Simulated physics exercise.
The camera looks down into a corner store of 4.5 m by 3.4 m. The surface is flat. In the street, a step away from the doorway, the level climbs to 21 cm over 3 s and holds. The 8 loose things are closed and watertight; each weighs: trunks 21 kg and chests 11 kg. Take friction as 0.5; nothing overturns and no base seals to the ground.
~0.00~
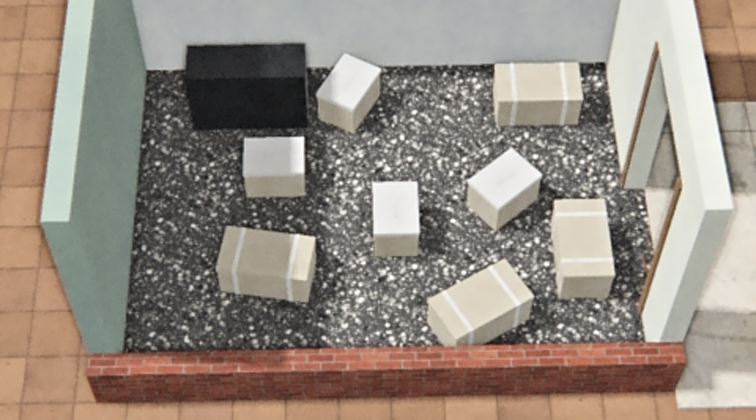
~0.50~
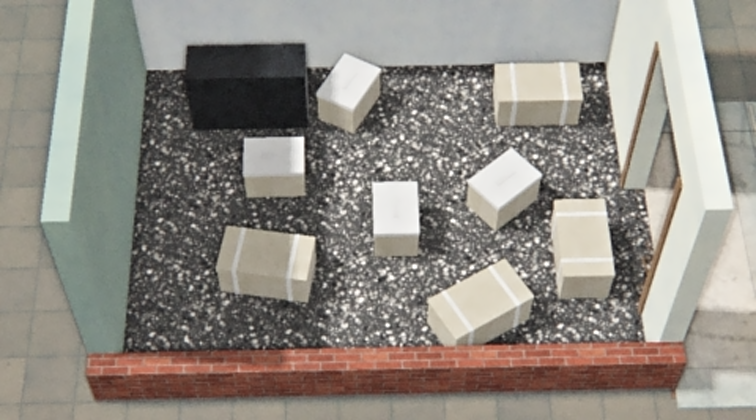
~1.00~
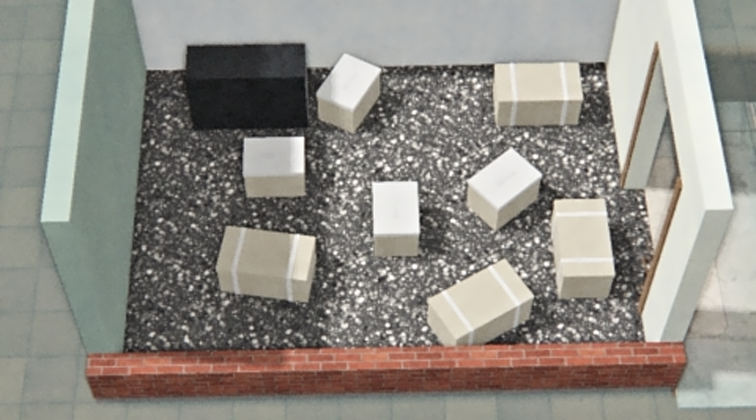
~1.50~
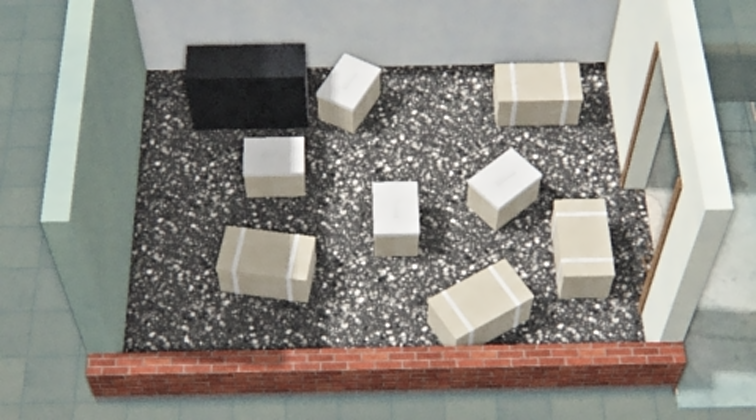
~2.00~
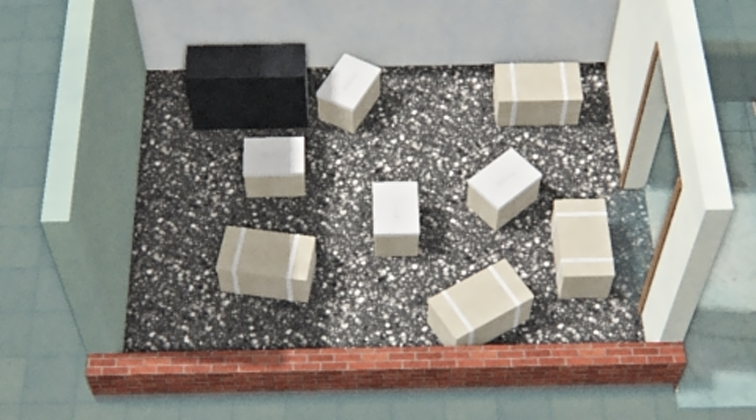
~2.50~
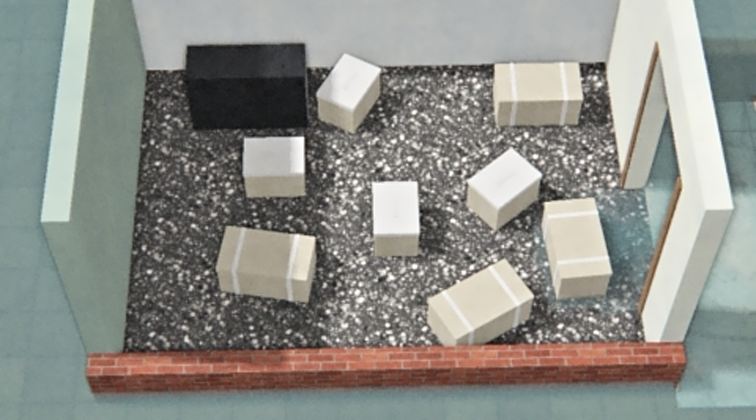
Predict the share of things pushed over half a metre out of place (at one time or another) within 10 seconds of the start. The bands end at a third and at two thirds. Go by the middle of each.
It is two thirds or more.
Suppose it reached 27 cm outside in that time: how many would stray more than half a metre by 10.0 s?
Then 7.
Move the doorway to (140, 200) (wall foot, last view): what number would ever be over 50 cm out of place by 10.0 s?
In that case 6 of them.
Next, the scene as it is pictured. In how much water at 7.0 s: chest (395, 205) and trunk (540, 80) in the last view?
About 5 and 3 cm.
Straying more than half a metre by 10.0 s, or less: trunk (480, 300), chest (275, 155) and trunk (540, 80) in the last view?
In that order: Over, more, short of it.
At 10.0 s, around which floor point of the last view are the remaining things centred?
Near (269, 188).
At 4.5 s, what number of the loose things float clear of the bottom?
1 of them.
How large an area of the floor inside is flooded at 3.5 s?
Roughly 3.0 m2.
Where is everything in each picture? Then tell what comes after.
In the first frame, a trunk at (584, 237), on the bottom; a chest at (349, 81), on the bottom; 0.0 m2 under water; 0 of 8 have shifted.
In the second frame, a trunk at (584, 237) rests on the ground; a chest at (349, 81) rests on the ground; water covers 0.0 m2; 0 of 8 have shifted.
In the third frame, a trunk at (584, 237) rests on the ground; a chest at (349, 81), on the bottom; water covers 0.0 m2; 0 of 8 have shifted.
In the fourth frame, a trunk at (584, 237), on the bottom; a chest at (349, 81) rests on the ground; water covers 0.0 m2; 0 of 8 have shifted.
In the fifth frame, a trunk at (584, 237), on the bottom; a chest at (349, 81) rests on the ground; water covers 0.2 m2; 0 of 8 have shifted.
In the sixth frame, a trunk at (578, 237) rests on the ground, 6 cm from its start; a chest at (349, 81) rests on the ground; water covers 0.5 m2; 1 of 8 have shifted.
After 3.5 s 1 of 8 are over 50 cm from their spots; 0 afloat.
After 4.5 s 2 of 8 are over 50 cm from their spots; 1 afloat.
After 7.0 s 6 of 8 are over 50 cm from their spots; 4 afloat.
After 10.0 s 6 of 8 are over 50 cm from their spots, and 6 have been at some point; 7 afloat.
